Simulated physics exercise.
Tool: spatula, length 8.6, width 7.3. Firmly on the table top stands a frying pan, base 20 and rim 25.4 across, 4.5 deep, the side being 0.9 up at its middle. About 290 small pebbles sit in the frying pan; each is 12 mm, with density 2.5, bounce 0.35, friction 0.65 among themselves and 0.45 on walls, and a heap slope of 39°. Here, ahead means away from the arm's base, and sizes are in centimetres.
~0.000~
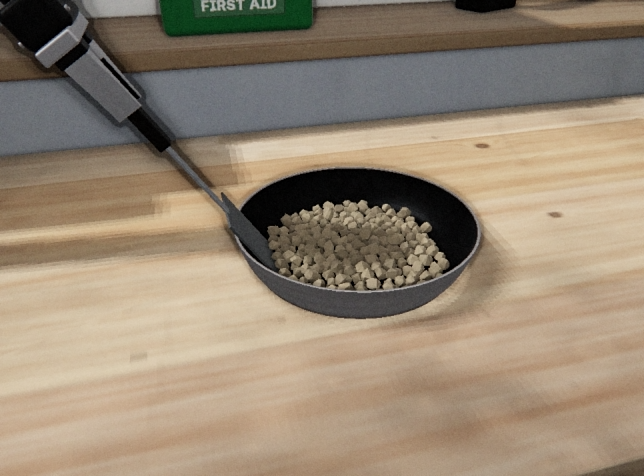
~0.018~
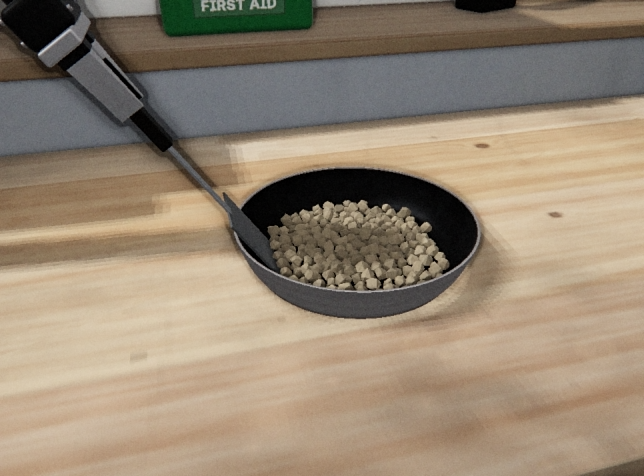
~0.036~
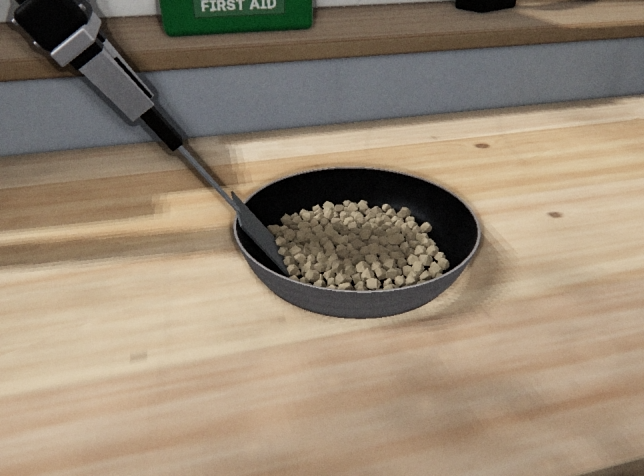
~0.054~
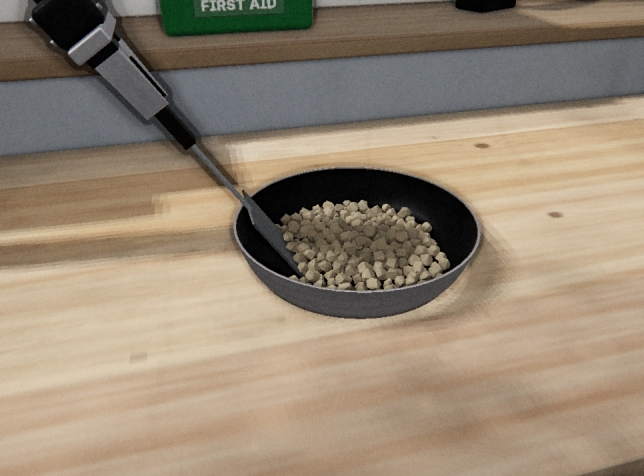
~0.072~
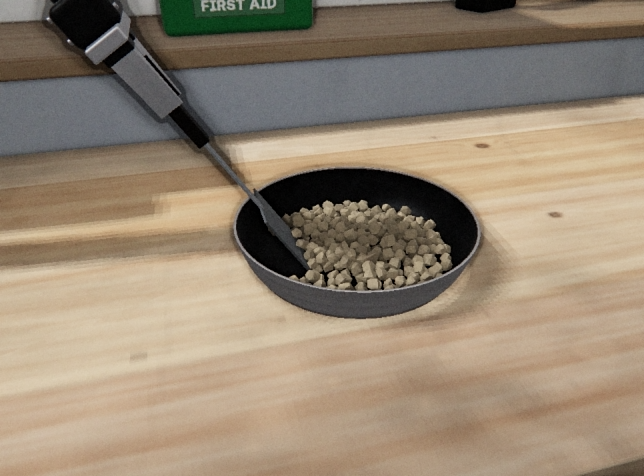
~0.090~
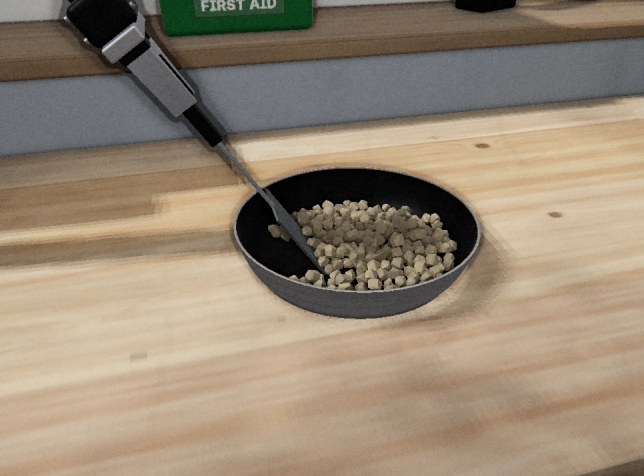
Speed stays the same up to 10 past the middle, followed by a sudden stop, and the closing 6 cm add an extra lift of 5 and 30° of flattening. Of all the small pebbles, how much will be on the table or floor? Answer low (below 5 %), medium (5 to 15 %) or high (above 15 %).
Medium.
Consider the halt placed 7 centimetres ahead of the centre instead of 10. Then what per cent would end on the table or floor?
In that case about 0 percent ends on the table or floor.
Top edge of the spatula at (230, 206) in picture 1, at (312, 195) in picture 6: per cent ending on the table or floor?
15 per cent.
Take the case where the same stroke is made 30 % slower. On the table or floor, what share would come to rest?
Some 10 in a hundred.
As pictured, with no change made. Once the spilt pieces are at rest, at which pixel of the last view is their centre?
I'd point to somewhere close to (513, 225).
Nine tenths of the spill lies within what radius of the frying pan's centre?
Around 25 centimetres from the centre.
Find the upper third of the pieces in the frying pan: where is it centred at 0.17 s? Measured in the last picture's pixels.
The top third sits at roughly (417, 233).
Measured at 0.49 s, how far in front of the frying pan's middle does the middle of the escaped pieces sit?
Around 18 centimetres ahead.
After 0.17 s, sloping 57°, highest piece 4 above the table; 292 in the frying pan.
After 0.25 s, sloping 47°, highest piece 6 above the table; 292 in the frying pan.
After 0.49 s, sloping 27°, highest piece 26 above the table; 261 in the frying pan, 27 on the table or floor, 4 on the blade or in flight.
After 1.54 s, sloping 27°, highest piece 5 above the table; 261 in the frying pan, 31 on the table or floor.
At rest, 261 in the frying pan, 31 on the table or floor. That is 11 % on the table or floor.
